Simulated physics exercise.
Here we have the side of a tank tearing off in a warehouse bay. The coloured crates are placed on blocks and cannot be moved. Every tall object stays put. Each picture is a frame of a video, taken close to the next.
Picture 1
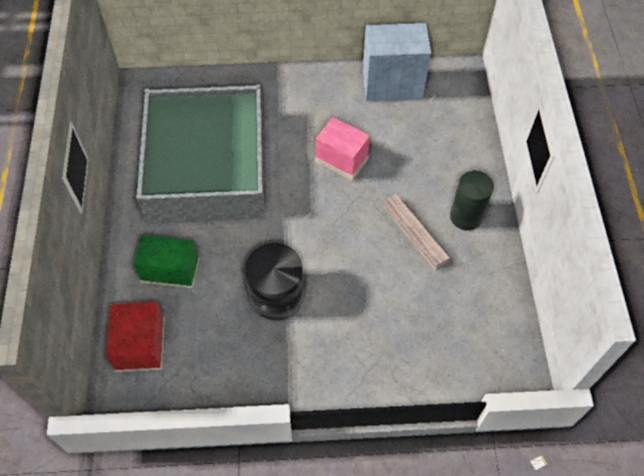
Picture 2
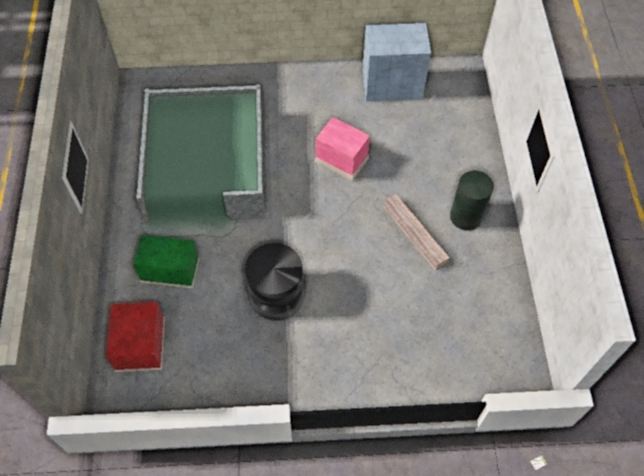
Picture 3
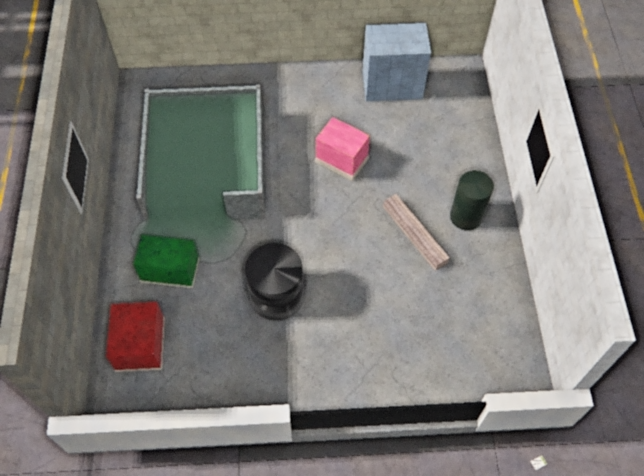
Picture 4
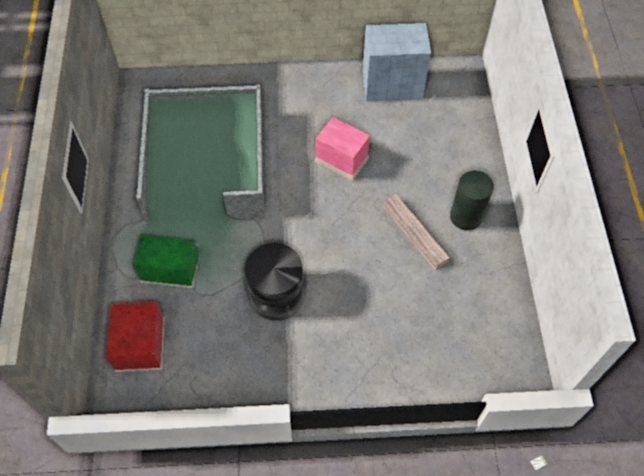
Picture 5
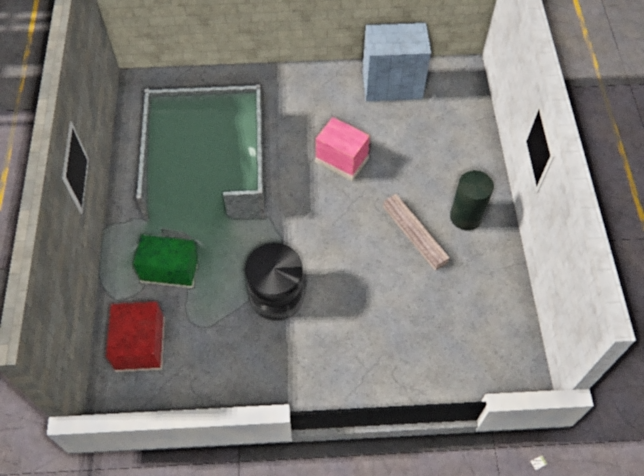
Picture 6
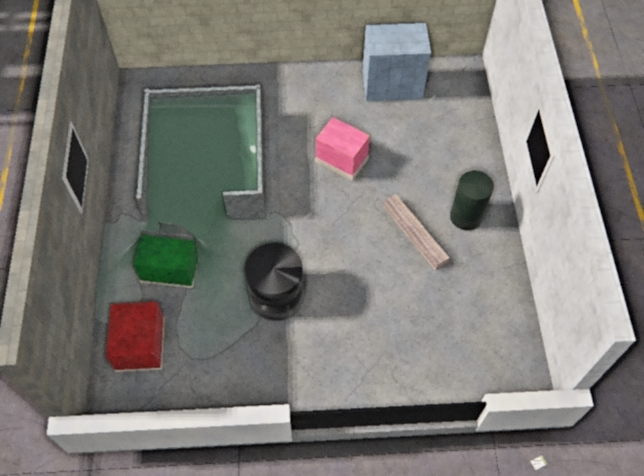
Greenish water pours from a gap in the tank's front wall and spreads around the green block.
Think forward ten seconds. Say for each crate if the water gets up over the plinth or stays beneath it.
My prediction: The red crate is reached. The pink crate is never reached. The green crate is reached.
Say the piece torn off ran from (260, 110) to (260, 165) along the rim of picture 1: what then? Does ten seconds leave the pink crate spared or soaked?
Pink: Flooded.
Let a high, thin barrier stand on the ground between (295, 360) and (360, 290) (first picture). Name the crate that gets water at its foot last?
That would be the crate marked pink.
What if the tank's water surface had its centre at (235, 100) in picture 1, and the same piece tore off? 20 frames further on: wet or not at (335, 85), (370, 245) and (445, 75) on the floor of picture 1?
In turn: Not flooded, wet, free of water.
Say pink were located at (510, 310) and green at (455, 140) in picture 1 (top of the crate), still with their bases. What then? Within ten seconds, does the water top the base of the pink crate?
After ten seconds, pink crate is overtopped.
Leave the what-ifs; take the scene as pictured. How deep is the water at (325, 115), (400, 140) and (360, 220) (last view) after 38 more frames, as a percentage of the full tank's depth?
About 2, 2, 6 %.
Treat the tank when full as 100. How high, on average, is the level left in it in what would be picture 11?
Near 62 in a hundred.
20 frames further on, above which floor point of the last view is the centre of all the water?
I reckon somewhere around (221, 243).
A moment on, water covers 20 % of the floor; the red crate water round its plinth, the pink crate not reached, the green crate water round its plinth.
Next, water covers 35 % of the floor; the red crate water round its plinth, the pink crate not reached, the green crate water round its plinth.
Then, water covers 60 % of the floor; the red crate water round its plinth, the pink crate water round its plinth, the green crate water round its plinth.
Later, water covers 85 % of the floor; the red crate water round its plinth, the pink crate water round its plinth, the green crate water round its plinth.
In the end, water covers 100 % of the floor; the red crate was topped, the pink crate stayed above the water, the green crate was topped.
